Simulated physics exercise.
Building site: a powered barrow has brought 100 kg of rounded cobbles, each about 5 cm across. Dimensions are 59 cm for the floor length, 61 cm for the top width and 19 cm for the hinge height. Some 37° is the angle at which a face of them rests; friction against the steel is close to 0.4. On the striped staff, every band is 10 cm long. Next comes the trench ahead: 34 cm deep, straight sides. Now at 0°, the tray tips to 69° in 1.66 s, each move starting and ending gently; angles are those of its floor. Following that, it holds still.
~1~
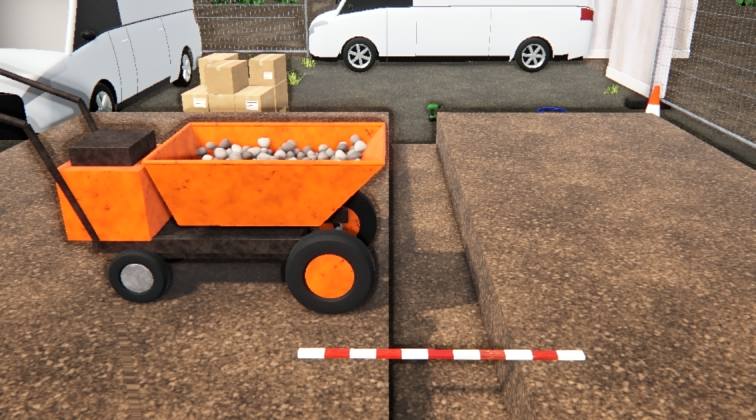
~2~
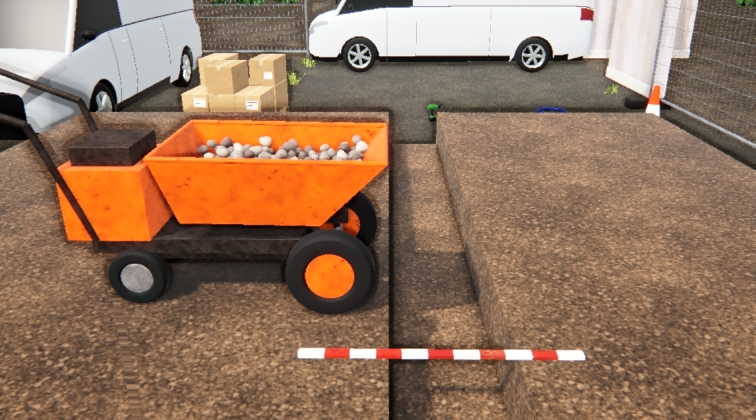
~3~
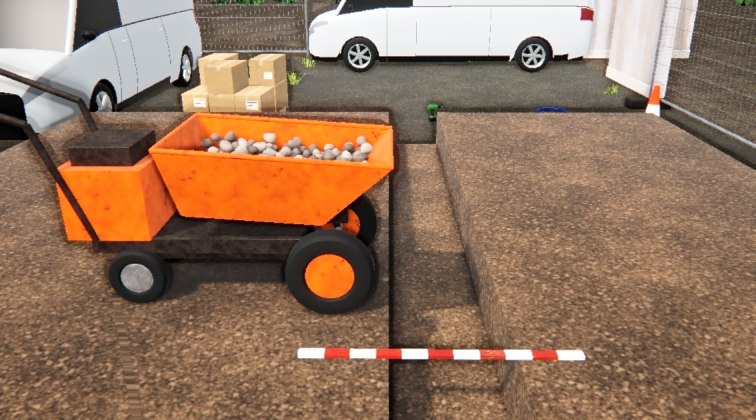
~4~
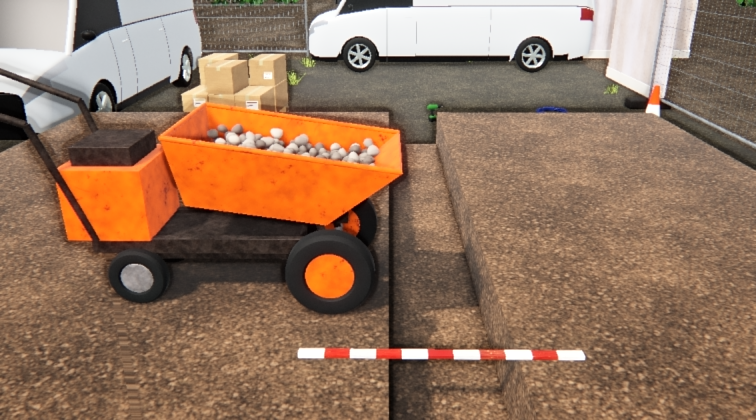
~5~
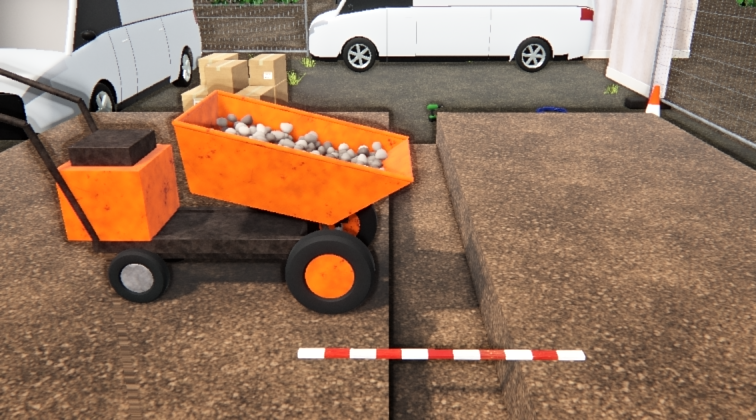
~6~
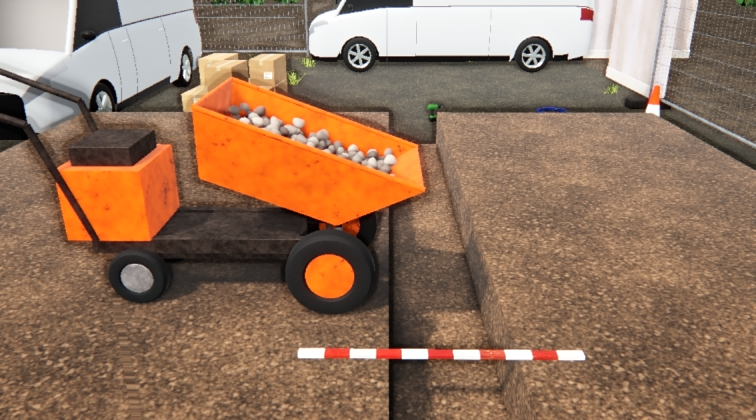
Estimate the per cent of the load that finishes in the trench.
Roughly 66 percent.
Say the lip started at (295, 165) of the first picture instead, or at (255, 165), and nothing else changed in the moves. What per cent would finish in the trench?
Roughly 100 per cent, then 70 per cent.
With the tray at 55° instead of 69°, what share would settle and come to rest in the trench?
Roughly 55%.
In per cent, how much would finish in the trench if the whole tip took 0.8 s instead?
Close to 50 per cent then.
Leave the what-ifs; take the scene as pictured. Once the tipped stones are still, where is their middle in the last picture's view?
Somewhere around (475, 325) in the last picture.
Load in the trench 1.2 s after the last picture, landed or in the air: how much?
30 per cent or so by then.
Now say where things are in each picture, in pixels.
In the first frame, lip at (384, 163), floor tilted 0°, highest stones at (300, 147).
In the second frame, the tray is at 1°, its lip at (386, 164); the top of the load is at (273, 148).
In the third frame, lip at (392, 167), floor tilted 4°, highest stones at (237, 145).
In the fourth frame, the tray is at 8°, its lip at (401, 173); the top of the load is at (238, 137).
In the fifth frame, lip at (412, 180), floor tilted 14°, highest stones at (243, 128).
In the sixth frame, the tray is at 21°, its lip at (424, 190); the top of the load is at (251, 118).
Then, 0.6 s after the last picture the floor is at 58°, 100 % in the tray; the foremost stones are at (444, 226).
Then, 1.2 s after the last picture the floor is at 69°, 47 % in the tray, 32 % in the trench, 20 % past the trench; the foremost stones are at (559, 277).
Then, 1.5 s after the last picture the floor is at 69°, 15 % in the tray, 51 % in the trench, 34 % past the trench; the foremost stones are at (635, 285).
Then, 3.5 s after the last picture the floor is at 69°, 0 % in the tray, 66 % in the trench, 34 % past the trench; the foremost stones are at (663, 278).
